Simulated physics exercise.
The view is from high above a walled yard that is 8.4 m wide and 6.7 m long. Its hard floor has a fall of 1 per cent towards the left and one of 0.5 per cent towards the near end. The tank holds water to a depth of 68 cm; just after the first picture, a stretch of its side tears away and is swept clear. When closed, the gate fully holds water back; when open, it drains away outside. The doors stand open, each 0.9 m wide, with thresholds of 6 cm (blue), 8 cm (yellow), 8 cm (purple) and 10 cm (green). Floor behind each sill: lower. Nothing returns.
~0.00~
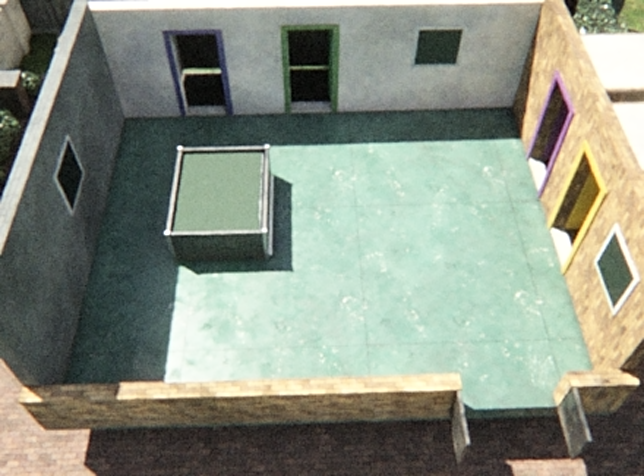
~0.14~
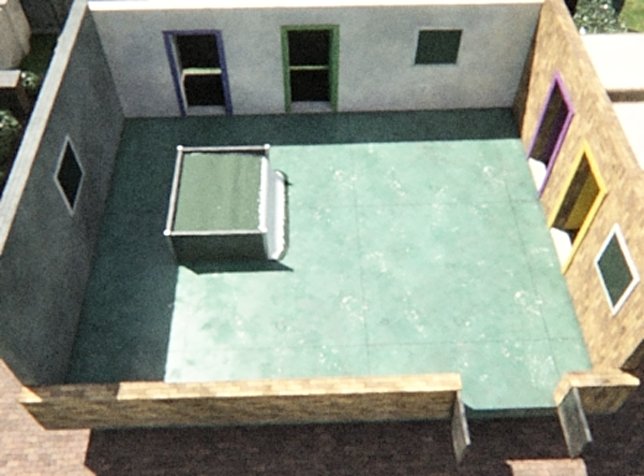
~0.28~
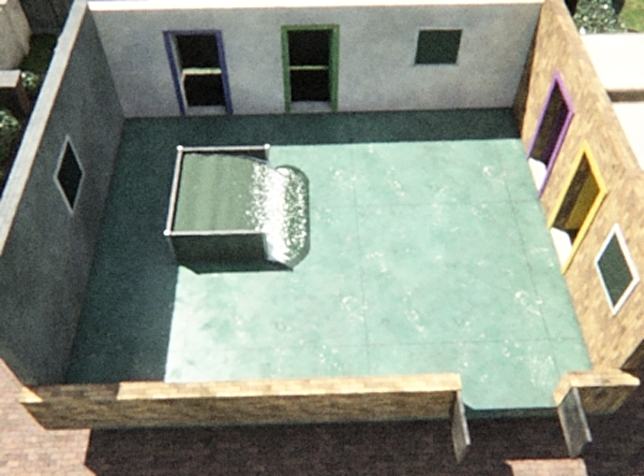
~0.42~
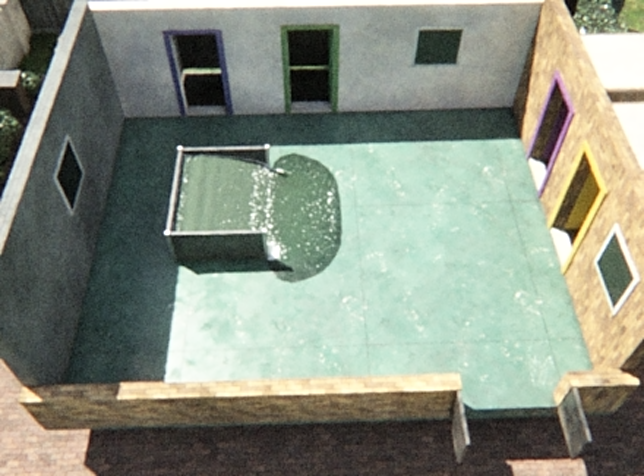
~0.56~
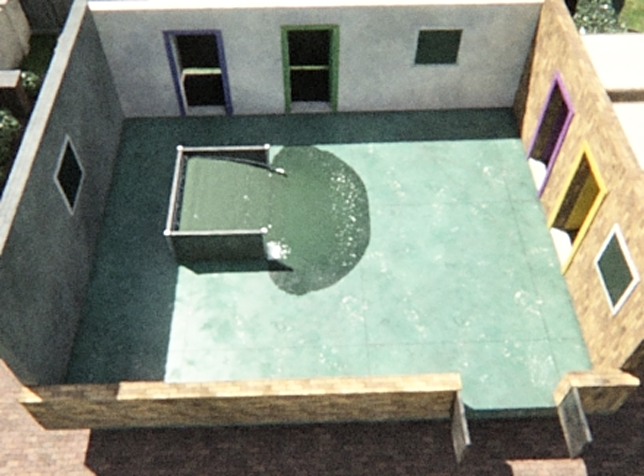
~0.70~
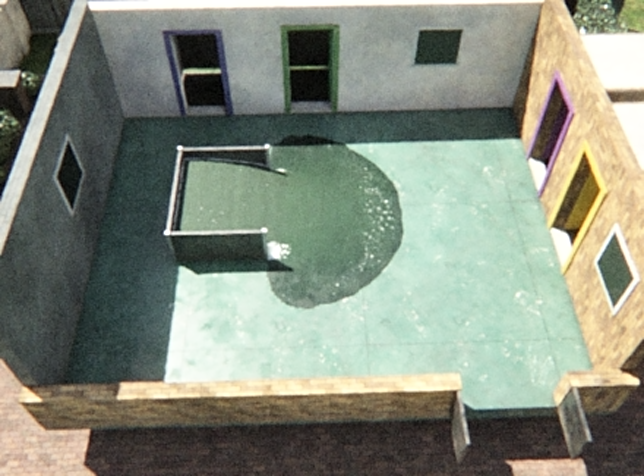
A walled yard with a pale green floor is seen from high above, its near wall low and open at a gap on the right. A square tank of dark green water stands left of centre, with purple, green and yellow doorways in the far and right walls. The tank's right side gives way and water pours out, spreading rightward in a widening, rounded dark sheet while the camera stays still.
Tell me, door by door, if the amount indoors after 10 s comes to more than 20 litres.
In order: Blue door: Within the allowance, yellow door: Beyond the allowance, purple door: Beyond the allowance, green door: Within the allowance.
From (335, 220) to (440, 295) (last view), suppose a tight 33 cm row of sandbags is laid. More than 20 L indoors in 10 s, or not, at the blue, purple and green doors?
Checking the limit, blue is fine, purple is too much, green is fine.
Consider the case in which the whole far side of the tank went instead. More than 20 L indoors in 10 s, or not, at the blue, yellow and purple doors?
The blue door comes out more than that, the yellow door less than that and the purple door less than that.
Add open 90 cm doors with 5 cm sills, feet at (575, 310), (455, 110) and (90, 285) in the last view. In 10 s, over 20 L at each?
In sequence the answers are more than that, more than that and less than that.
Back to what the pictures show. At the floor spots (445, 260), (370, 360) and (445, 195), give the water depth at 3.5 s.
The depths come out at 3, 1 and 4 centimetres, in the order listed.
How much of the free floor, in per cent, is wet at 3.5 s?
Covered: Roughly 55 %.
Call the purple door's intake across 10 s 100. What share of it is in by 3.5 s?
Roughly 80 percent is in by then.
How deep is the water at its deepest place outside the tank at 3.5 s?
It tops out at some 24 cm.
After 1.4 s water covers 35 % of the floor and is deepest (25 cm) near (272, 236); blue door not reached, yellow door not reached, purple door not reached, green door not reached.
After 2.2 s water covers 50 % of the floor and is deepest (22 cm) near (539, 221); blue door not reached, yellow door 19 cm at the sill, 16 L in, purple door 18 cm at the sill, 19 L in, green door 3 cm at the sill, 0 L in.
After 3.5 s water covers 60 % of the floor and is deepest (24 cm) near (591, 390); blue door not reached, yellow door 15 cm at the sill, 79 L in, purple door 15 cm at the sill, 86 L in, green door 2 cm at the sill, 0 L in.
After 6.0 s water covers 60 % of the floor and is deepest (9 cm) near (580, 390); blue door not reached, yellow door 6 cm at the sill, 96 L in, purple door 7 cm at the sill, 107 L in, green door 2 cm at the sill, 0 L in.
After 10.0 s water covers 85 % of the floor and is deepest (8 cm) near (361, 398); blue door 2 cm at the sill, 0 L in, yellow door 2 cm at the sill, 96 L in, purple door 1 cm at the sill, 108 L in, green door 2 cm at the sill, 0 L in.
